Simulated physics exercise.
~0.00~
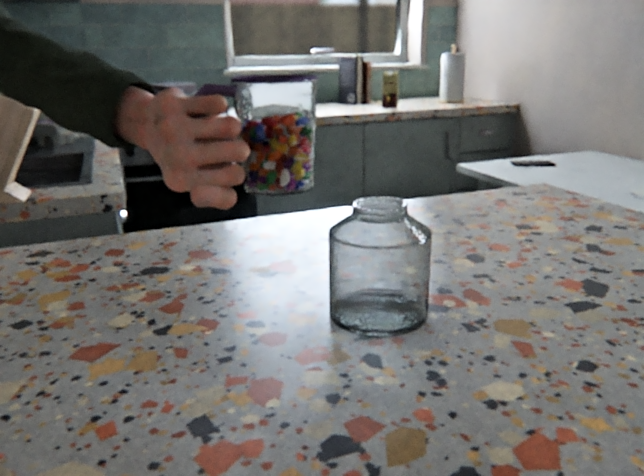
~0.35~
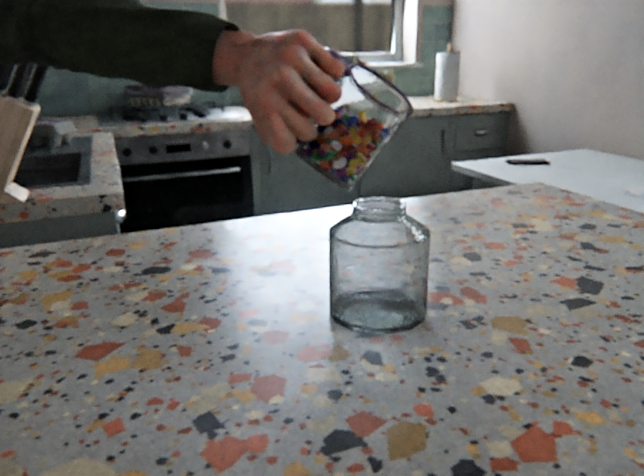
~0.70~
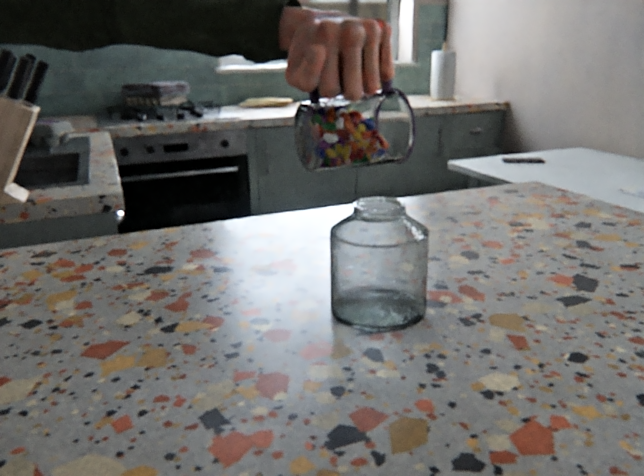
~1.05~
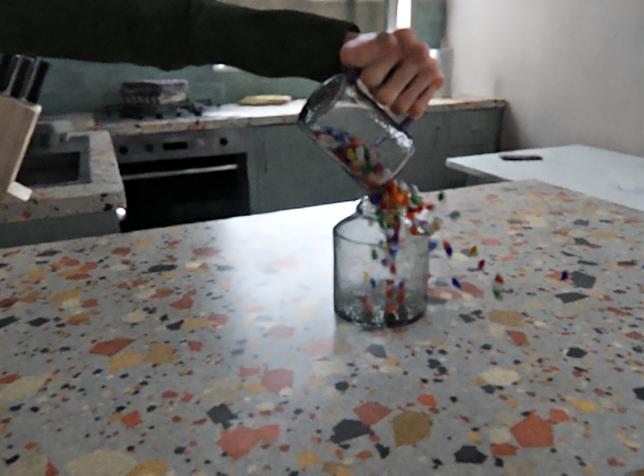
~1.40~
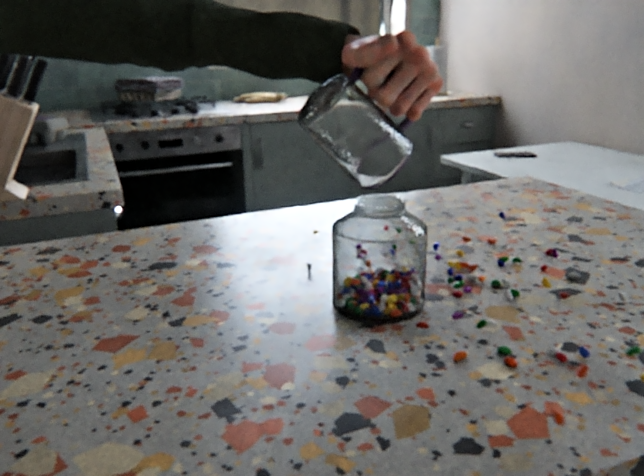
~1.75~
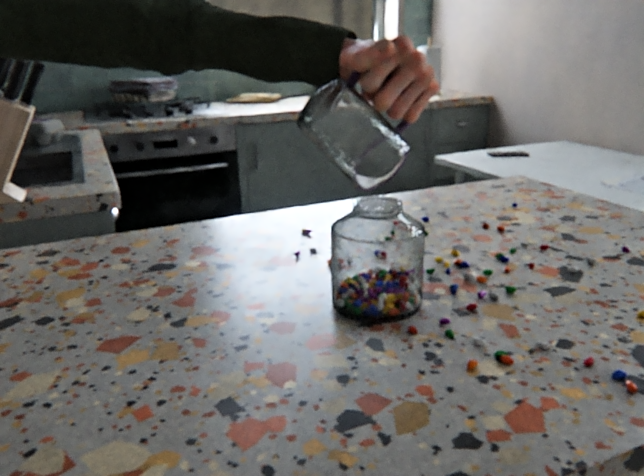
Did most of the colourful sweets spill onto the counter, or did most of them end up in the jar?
Most of them ended up in the jar, though some scattered over the counter and hardly any were left in the cup.
